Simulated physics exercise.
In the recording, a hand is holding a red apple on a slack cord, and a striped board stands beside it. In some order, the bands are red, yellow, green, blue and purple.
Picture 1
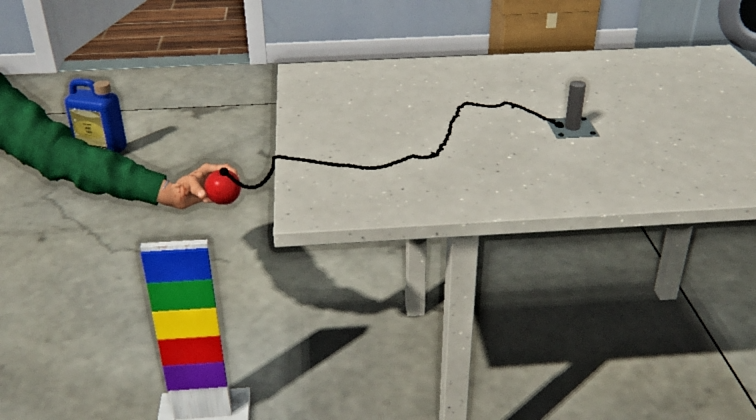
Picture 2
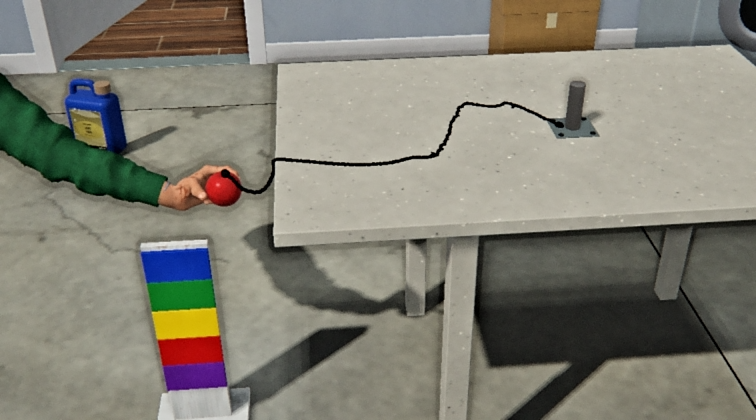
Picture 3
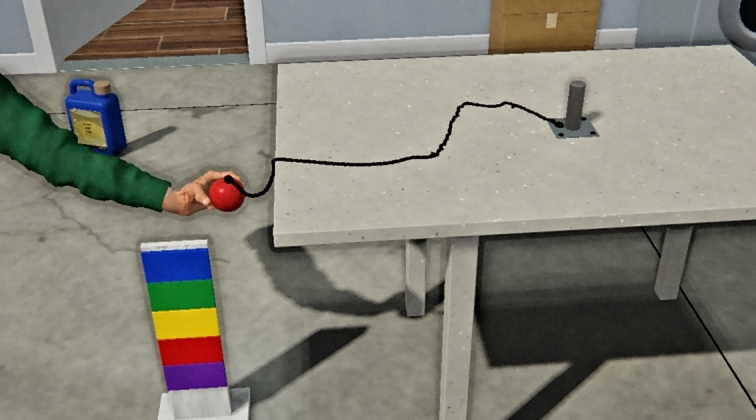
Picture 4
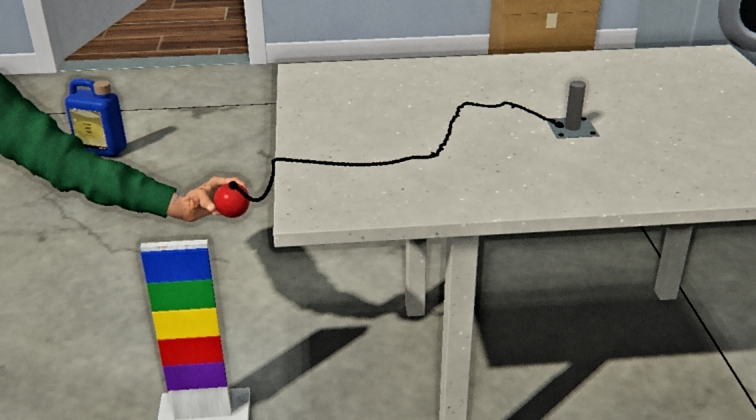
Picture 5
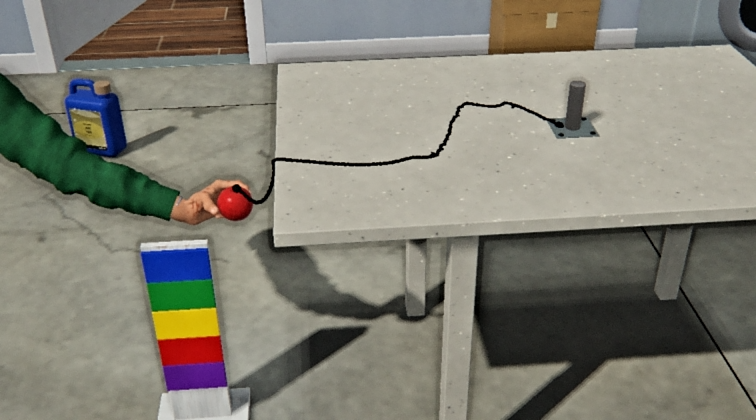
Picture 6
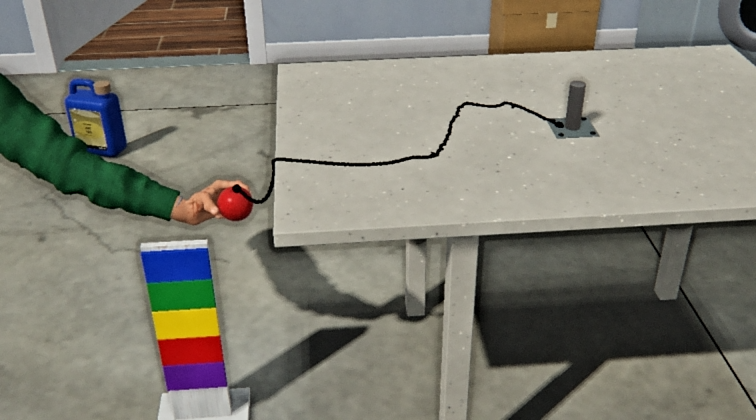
A hand holding a red ball on a slack cord moves slightly down and right.
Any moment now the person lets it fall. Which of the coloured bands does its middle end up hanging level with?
It ends up level with the red band.
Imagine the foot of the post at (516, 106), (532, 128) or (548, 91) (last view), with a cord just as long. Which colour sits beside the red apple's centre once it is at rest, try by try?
Try one - purple; try two - purple; try three - red.
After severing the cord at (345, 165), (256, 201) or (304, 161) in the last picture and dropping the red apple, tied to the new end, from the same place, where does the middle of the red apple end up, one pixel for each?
Try 1: About (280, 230). Try 2: About (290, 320). Try 3: About (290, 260).
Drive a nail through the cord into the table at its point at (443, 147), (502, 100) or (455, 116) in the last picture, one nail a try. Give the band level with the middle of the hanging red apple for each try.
First try blue, second yellow, third green.
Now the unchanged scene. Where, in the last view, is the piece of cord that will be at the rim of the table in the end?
Approx. (419, 158).
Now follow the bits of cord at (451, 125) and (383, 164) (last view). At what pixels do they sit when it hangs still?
The first finishes about (371, 136) and the second about (279, 178).
Soon after, apple near (299, 310); level with yellow.
After that, apple near (280, 334); level with red.
In the end, apple near (295, 333); level with red. The cord holds its middle at red.
